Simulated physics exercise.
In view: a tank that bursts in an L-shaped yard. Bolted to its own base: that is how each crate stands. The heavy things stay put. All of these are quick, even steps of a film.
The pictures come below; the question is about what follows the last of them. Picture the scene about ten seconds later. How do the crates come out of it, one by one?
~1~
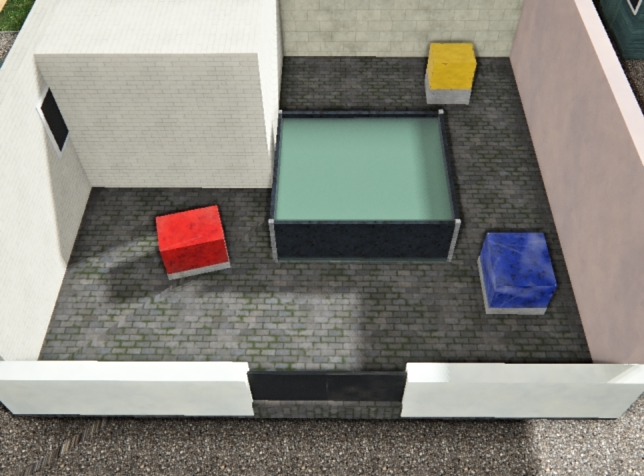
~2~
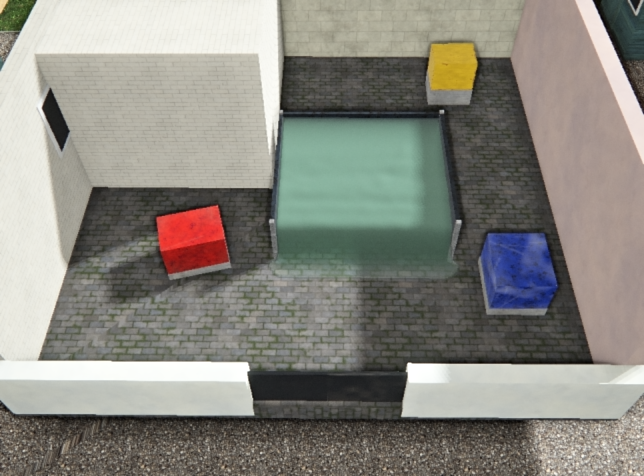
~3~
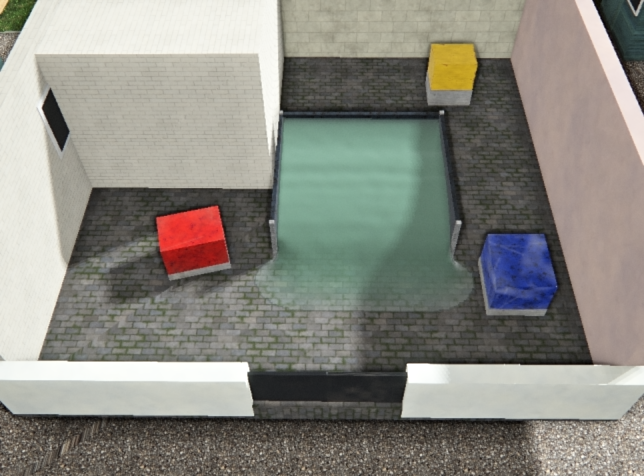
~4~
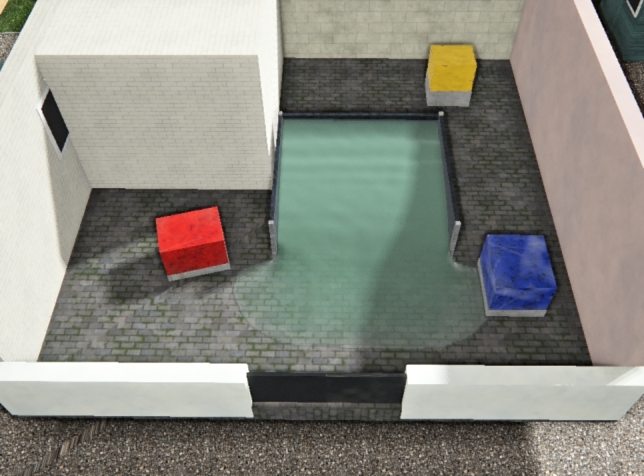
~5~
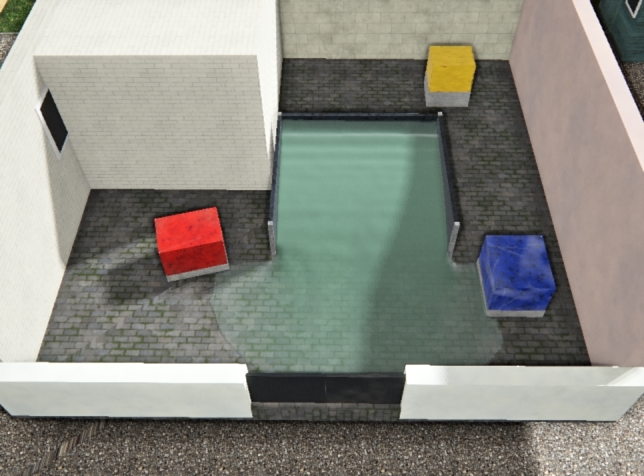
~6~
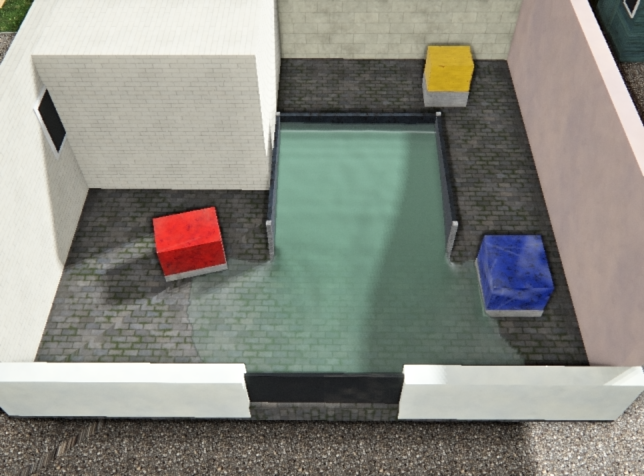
One by one: The yellow crate comes out dry; the blue crate comes out wet; the red crate comes out wet.
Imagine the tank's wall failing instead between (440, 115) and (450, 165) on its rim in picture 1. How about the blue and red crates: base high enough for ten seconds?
The blue crate is flooded and the red crate is untouched.
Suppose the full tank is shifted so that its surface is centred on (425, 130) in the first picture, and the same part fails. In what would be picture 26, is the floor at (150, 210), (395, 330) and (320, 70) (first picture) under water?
In turn: No water, under water, clear.
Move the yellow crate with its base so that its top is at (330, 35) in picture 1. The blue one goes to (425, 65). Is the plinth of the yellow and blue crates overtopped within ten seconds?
Looking at both, the yellow crate is left untouched, and the blue crate gets submerged.
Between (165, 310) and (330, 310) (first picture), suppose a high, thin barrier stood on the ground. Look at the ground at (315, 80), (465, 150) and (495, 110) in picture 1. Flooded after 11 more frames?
First unwetted, then unwetted, then unwetted.
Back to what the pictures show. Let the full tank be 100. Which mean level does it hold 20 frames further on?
About 18 per cent.
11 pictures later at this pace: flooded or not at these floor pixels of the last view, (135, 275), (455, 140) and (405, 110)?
First spared, second spared, third spared.
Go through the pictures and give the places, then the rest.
Still water in the water tank at (362, 167), in the first picture.
The front is at (456, 265), out from the gap at (363, 245), in the second picture.
Water pours out at (363, 248) and has run to (467, 286), in the third picture.
The front is at (483, 316), out from the gap at (362, 251), in the fourth picture.
The front is at (496, 343), out from the gap at (361, 252), in the fifth picture.
Water pours out at (360, 252) and has run to a hidden place, in the sixth picture.
A moment on, water covers 30 % of the floor; the yellow crate not reached, the blue crate water round its plinth, the red crate water round its plinth.
Next, water covers 40 % of the floor; the yellow crate not reached, the blue crate water round its plinth, the red crate water round its plinth.
Then, water covers 70 % of the floor; the yellow crate water round its plinth, the blue crate water round its plinth, the red crate water round its plinth.
Later, water covers 100 % of the floor; the yellow crate water round its plinth, the blue crate water round its plinth, the red crate water round its plinth.
In the end, water covers 100 % of the floor; the yellow crate stayed above the water, the blue crate was topped, the red crate was topped.
